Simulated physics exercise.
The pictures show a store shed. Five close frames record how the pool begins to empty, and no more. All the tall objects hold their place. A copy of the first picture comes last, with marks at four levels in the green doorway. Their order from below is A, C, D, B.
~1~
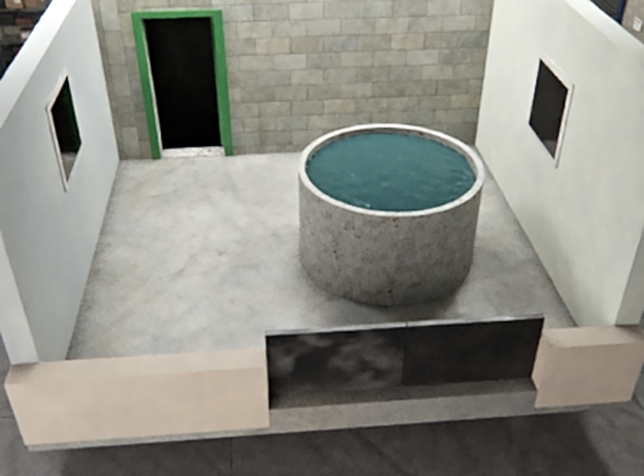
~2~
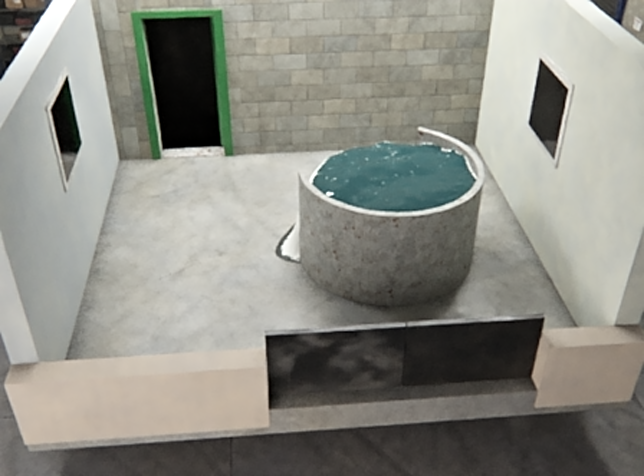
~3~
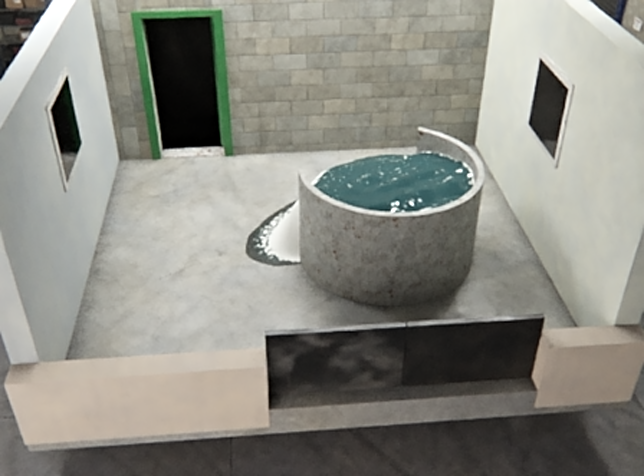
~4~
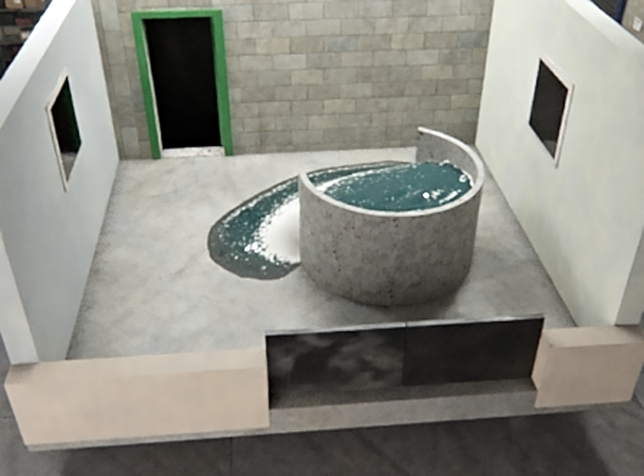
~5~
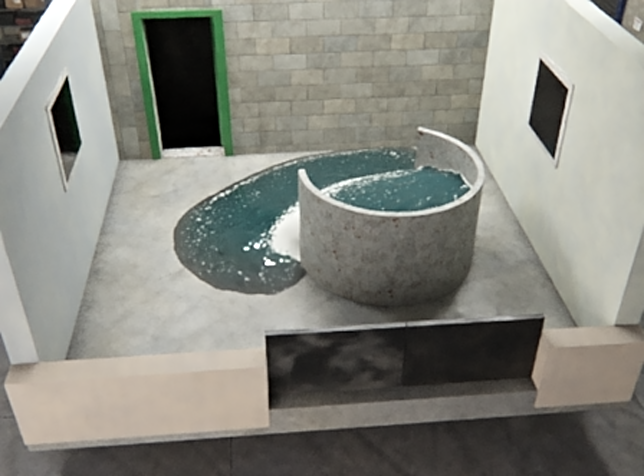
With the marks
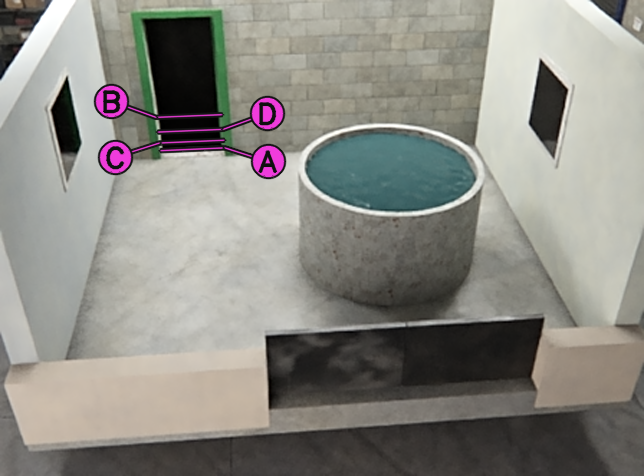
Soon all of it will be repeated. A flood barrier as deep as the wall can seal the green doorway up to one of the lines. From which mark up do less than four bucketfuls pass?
D.
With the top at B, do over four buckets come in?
No.
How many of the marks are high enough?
Two of them.
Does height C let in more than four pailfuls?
Yes, it does.
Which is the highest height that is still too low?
The answer is C.
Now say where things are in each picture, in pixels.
Water in the pool at rest, its middle at (390, 172); foot of the green doorway at (193, 157); shut gate at (405, 335), in the first frame.
In the second frame, 3 % of the ground under water, visible out to (292, 256).
In the third frame, 8 % of the ground under water, visible out to (255, 253).
In the fourth frame, 18 % of the ground under water, visible out to (219, 254).
In the fifth frame, 30 % of the ground under water, visible out to (192, 262).
In magenta, A at (192, 149); B at (189, 116); C at (191, 141); D at (190, 130); from the bottom up A, C, D, B.
Choosing A, dozens of bucketfuls pour in.
Choosing B, nothing gets over.
Choosing C, about 8 bucketfuls get in.
Choosing D, a bucket or two gets in.
